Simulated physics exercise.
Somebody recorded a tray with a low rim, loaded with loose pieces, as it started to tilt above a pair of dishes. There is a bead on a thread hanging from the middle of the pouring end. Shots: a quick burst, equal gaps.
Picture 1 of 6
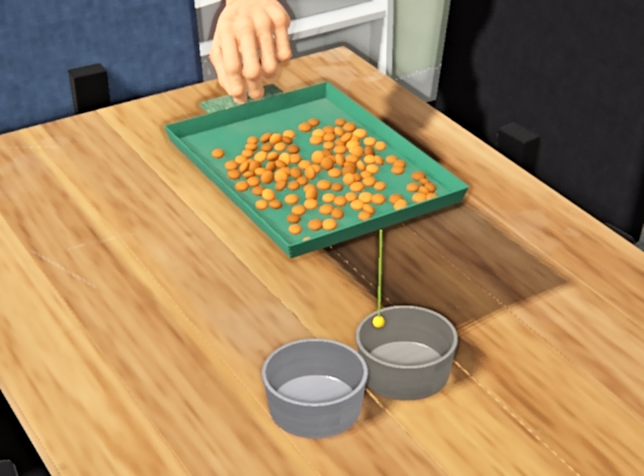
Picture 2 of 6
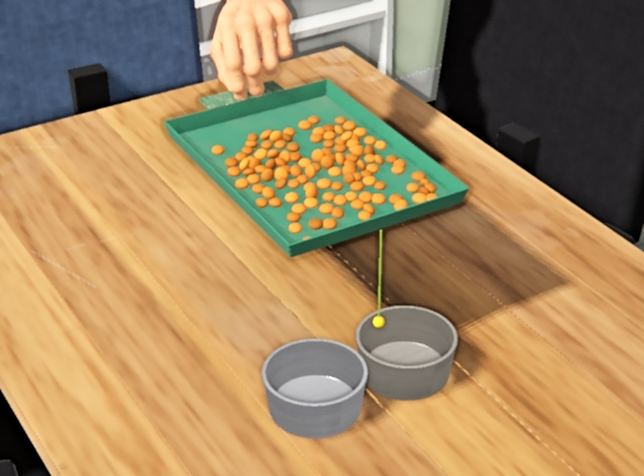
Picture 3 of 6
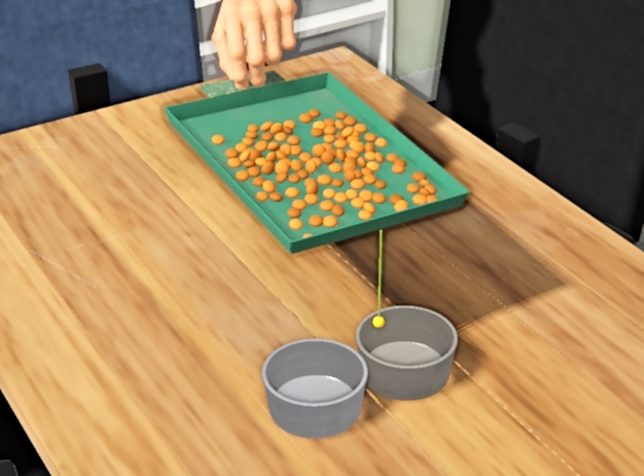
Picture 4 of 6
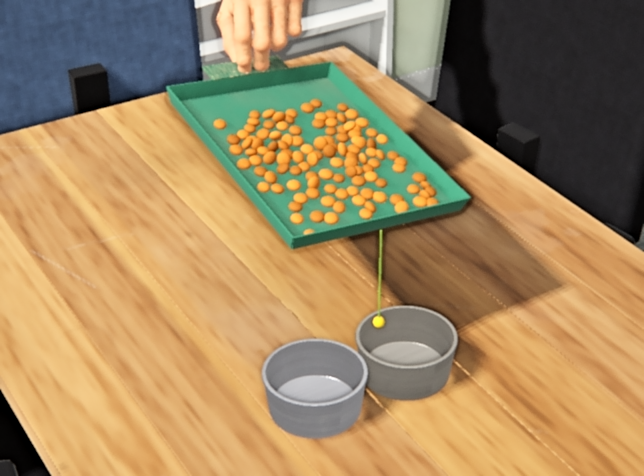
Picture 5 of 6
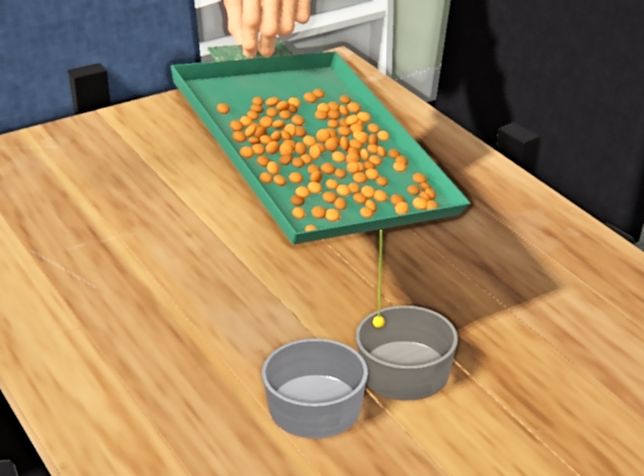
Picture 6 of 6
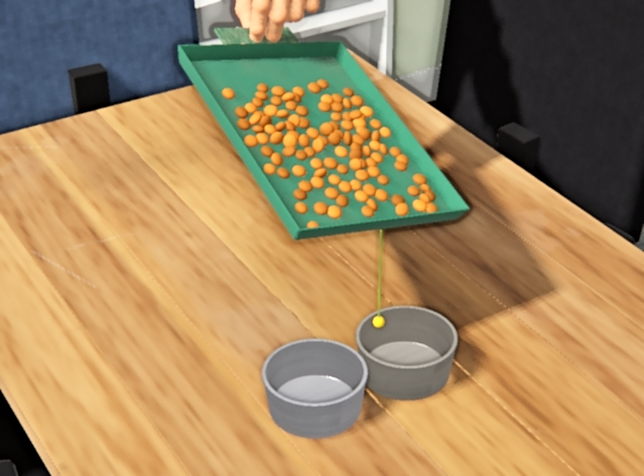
We see a hand holding the far end of a green tray of small orange pieces above two gray dishes on a wooden table, gradually raising that end while the near edge stays above the dishes and slants slightly.
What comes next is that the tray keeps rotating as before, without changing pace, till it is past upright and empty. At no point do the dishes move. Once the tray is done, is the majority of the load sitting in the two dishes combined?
Turns out most of it gets away in the end.
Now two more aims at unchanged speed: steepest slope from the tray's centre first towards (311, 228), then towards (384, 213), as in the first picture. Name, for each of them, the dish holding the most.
The left-side dish, then the right-side dish.
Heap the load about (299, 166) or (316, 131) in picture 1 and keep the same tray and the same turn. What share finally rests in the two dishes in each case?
Around 20 percent the first time and around 10 percent the second time.
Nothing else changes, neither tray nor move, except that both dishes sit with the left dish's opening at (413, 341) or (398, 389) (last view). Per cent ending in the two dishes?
It would be near 50 per cent first and near 10 per cent second.
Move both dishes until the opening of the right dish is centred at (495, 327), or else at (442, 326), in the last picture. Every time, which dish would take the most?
Well, the first go goes to the rightmost dish, and the second to the rightmost dish.
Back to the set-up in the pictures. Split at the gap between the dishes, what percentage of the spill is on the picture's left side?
Looks to be around 0 per cent of the spill.
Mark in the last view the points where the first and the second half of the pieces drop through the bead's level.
First roughly (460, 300), then roughly (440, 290).
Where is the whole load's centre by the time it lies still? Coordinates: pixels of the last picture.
I'd place the middle at about (471, 339).
Soon after the last picture, tray tipped steeply; nearly all on the tray; a small part in the air.
A little later, tray tipped past a quarter turn; a small part on the tray; about a quarter in the right dish; about two thirds outside both; a small part in the air.
Later still, tray tipped past a quarter turn; about a quarter in the right dish; most outside both.
At rest, tray tipped past a quarter turn; none in the left dish; about a quarter in the right dish; most outside both.
